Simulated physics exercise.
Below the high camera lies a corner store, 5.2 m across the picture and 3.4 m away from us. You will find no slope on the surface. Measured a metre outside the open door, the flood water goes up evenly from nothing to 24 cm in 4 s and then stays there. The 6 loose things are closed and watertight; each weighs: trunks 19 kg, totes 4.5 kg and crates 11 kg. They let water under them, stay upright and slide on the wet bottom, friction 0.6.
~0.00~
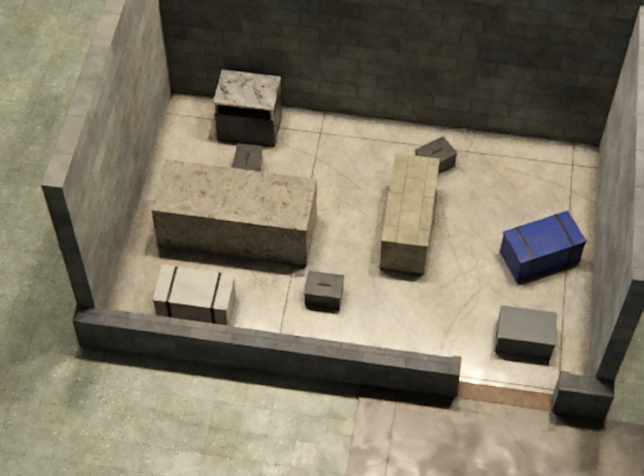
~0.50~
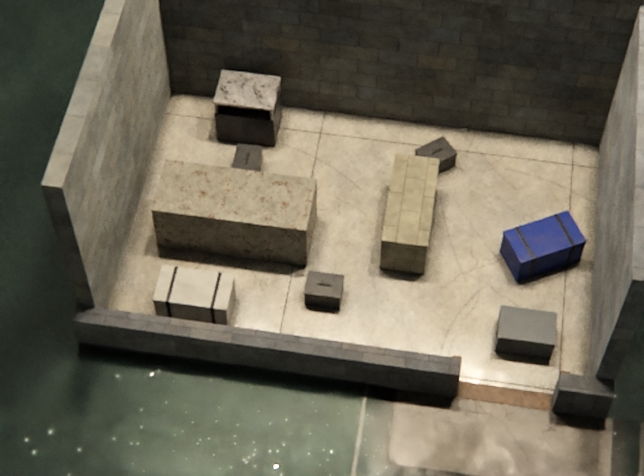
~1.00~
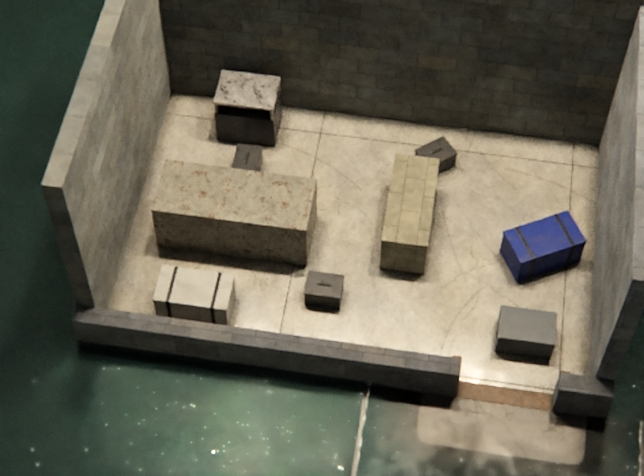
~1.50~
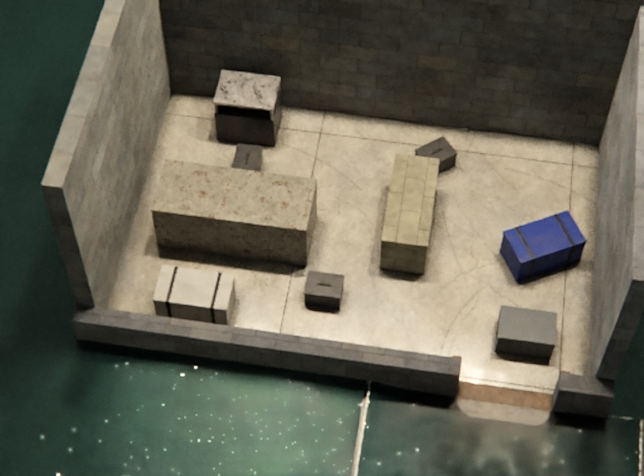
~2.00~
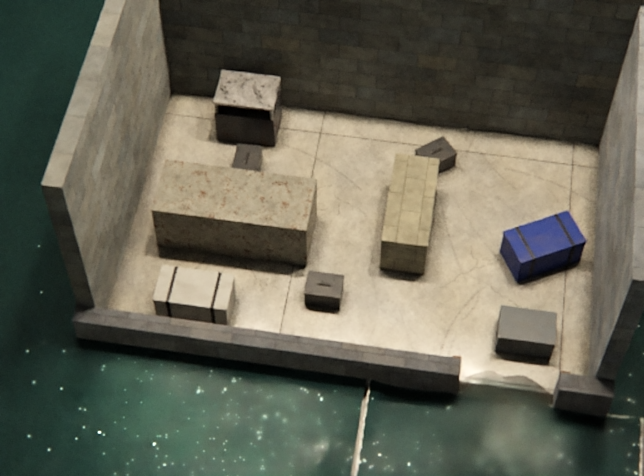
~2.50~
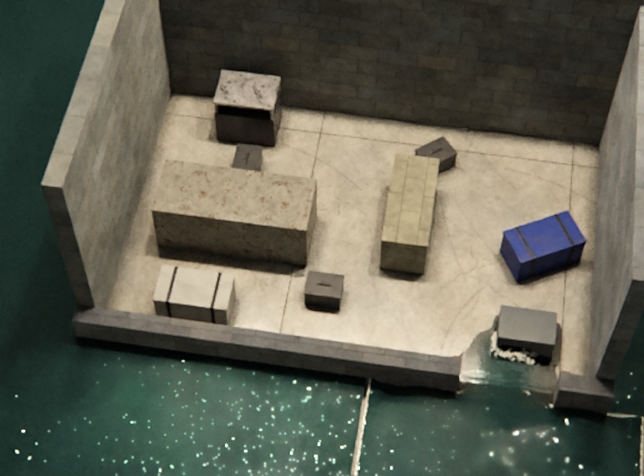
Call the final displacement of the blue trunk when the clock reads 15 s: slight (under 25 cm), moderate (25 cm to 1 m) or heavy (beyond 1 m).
Heavy.
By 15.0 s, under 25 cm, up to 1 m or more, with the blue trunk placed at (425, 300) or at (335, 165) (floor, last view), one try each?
From the first spot it would drift a bit, and from the second it would go a long distance.
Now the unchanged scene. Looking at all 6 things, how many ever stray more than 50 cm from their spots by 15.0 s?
The number is 5.
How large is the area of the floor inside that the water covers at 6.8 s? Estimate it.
Wet: Near 11.0 m2.
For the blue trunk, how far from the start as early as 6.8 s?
By then it has shifted roughly 150 cm.
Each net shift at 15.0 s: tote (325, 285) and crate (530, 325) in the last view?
50 cm and 200 cm respectively.
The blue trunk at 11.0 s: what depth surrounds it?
Close to 7 centimetres.
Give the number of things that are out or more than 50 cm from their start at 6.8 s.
By my reckoning, 3.
After 3.5 s the blue trunk is near (545, 236), 0.0 m from its start, aground; 0 afloat.
After 6.8 s the blue trunk is near (512, 121), 1.6 m from its start, afloat; 2 afloat.
After 11.0 s the blue trunk is near (299, 145), 3.0 m from its start, afloat; 4 afloat.
After 15.0 s the blue trunk is near (204, 129), 4.0 m from its start, afloat; 6 afloat.
